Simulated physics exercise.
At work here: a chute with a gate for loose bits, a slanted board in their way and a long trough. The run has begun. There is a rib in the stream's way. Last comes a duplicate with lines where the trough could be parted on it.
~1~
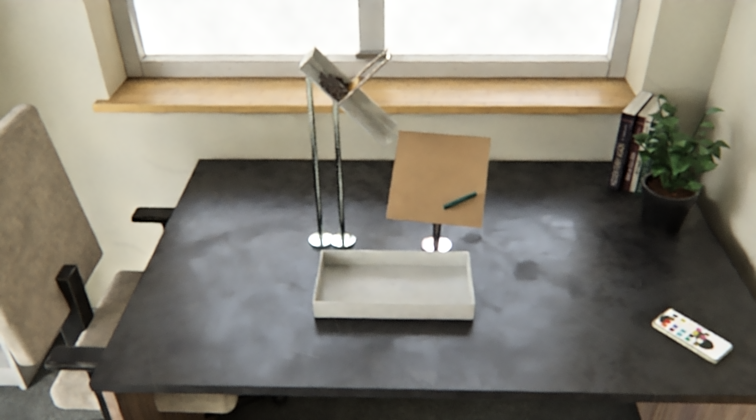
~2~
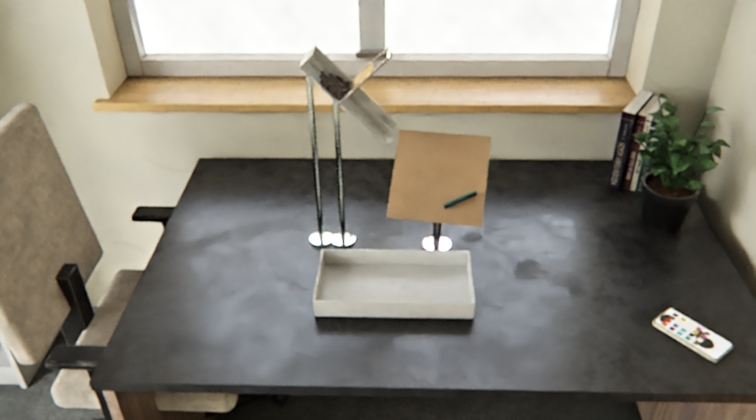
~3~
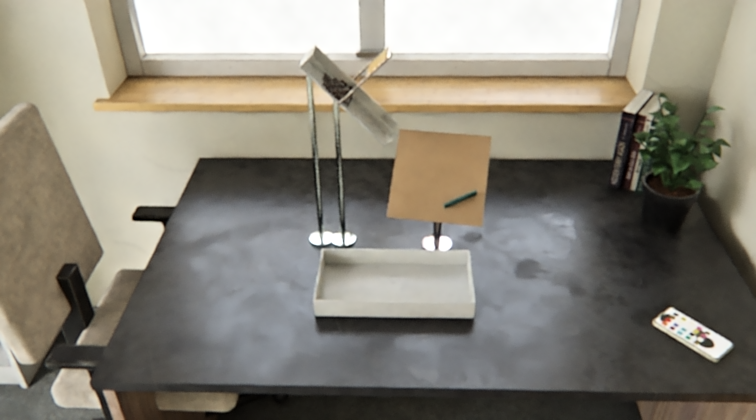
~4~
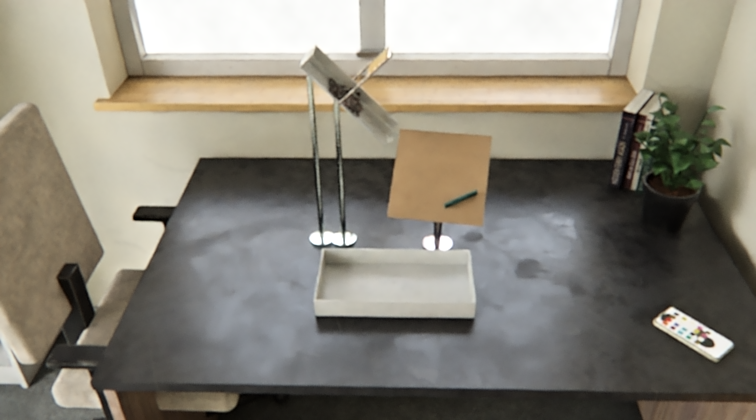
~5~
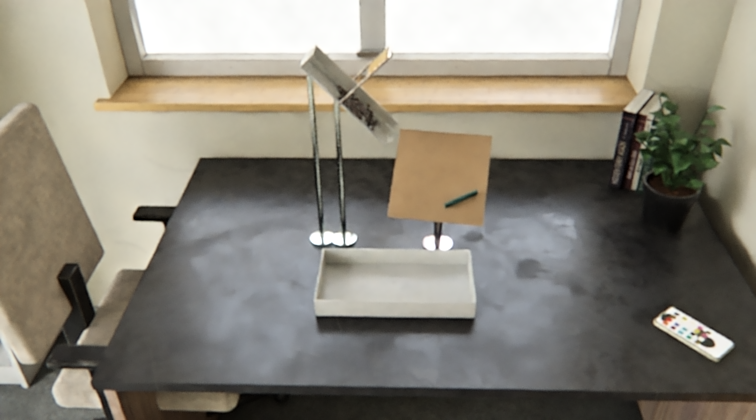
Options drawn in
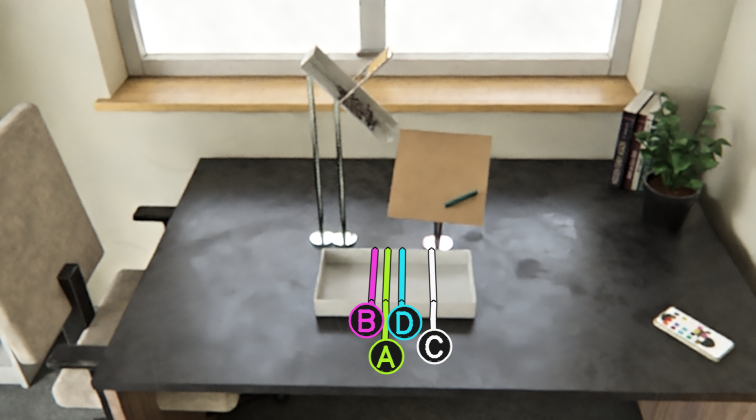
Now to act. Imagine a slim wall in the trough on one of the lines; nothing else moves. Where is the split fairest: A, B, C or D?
Use line C.
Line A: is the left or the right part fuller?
More lands on the right.
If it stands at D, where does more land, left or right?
More lands on the right.
On the marked copy, line A crosses the front rim at (385, 301); line B crosses the front rim at (371, 301); line C crosses the front rim at (433, 302); line D crosses the front rim at (401, 301).
With A, of what is caught, a stray few on the left of the divider, nearly all on the right.
With B, of what is caught, a stray few on the left of the divider, nearly all on the right.
With C, of what is caught, about two thirds on the left of the divider, about a third on the right.
With D, of what is caught, a small part on the left of the divider, nearly all on the right.
